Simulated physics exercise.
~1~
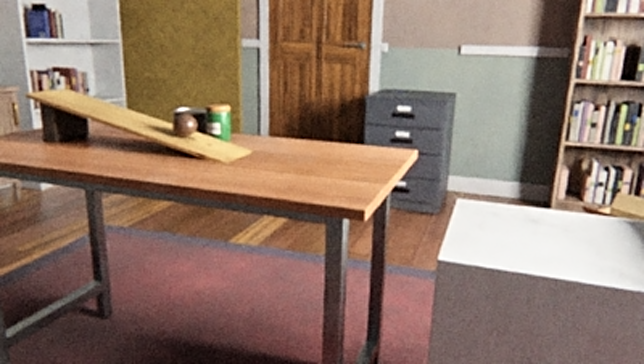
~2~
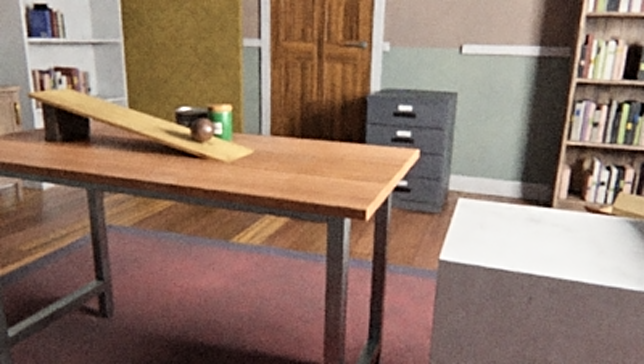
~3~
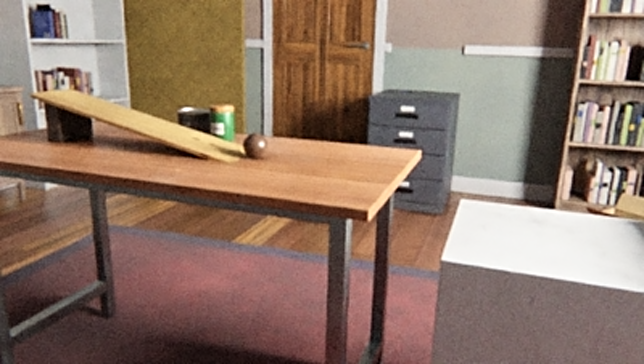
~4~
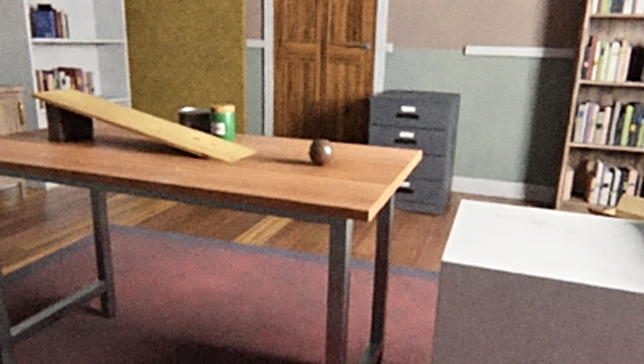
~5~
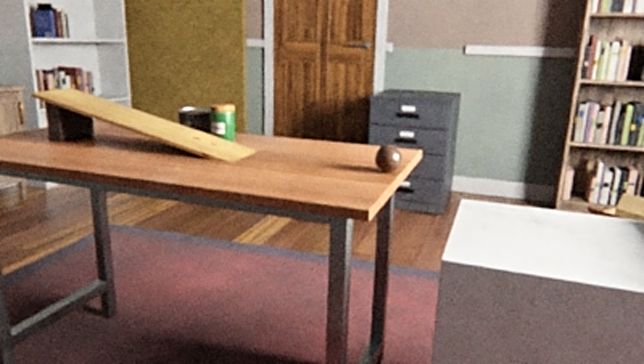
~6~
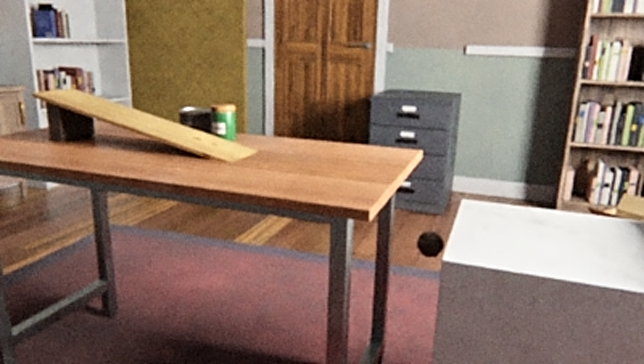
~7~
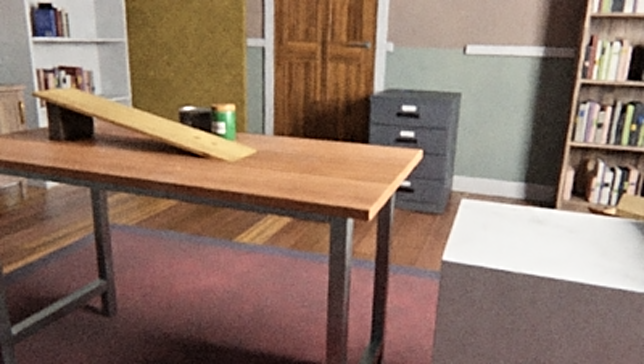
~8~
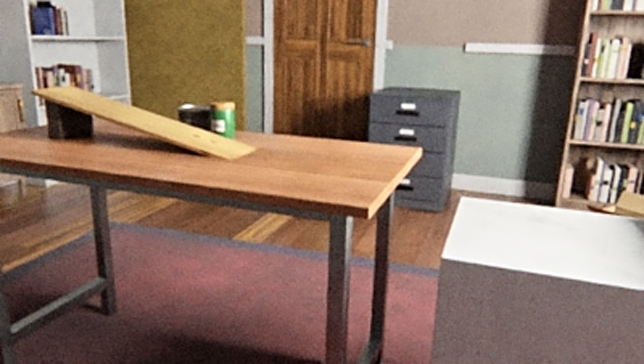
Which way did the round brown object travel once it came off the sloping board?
It travelled to the right, across the tabletop towards the table's edge.
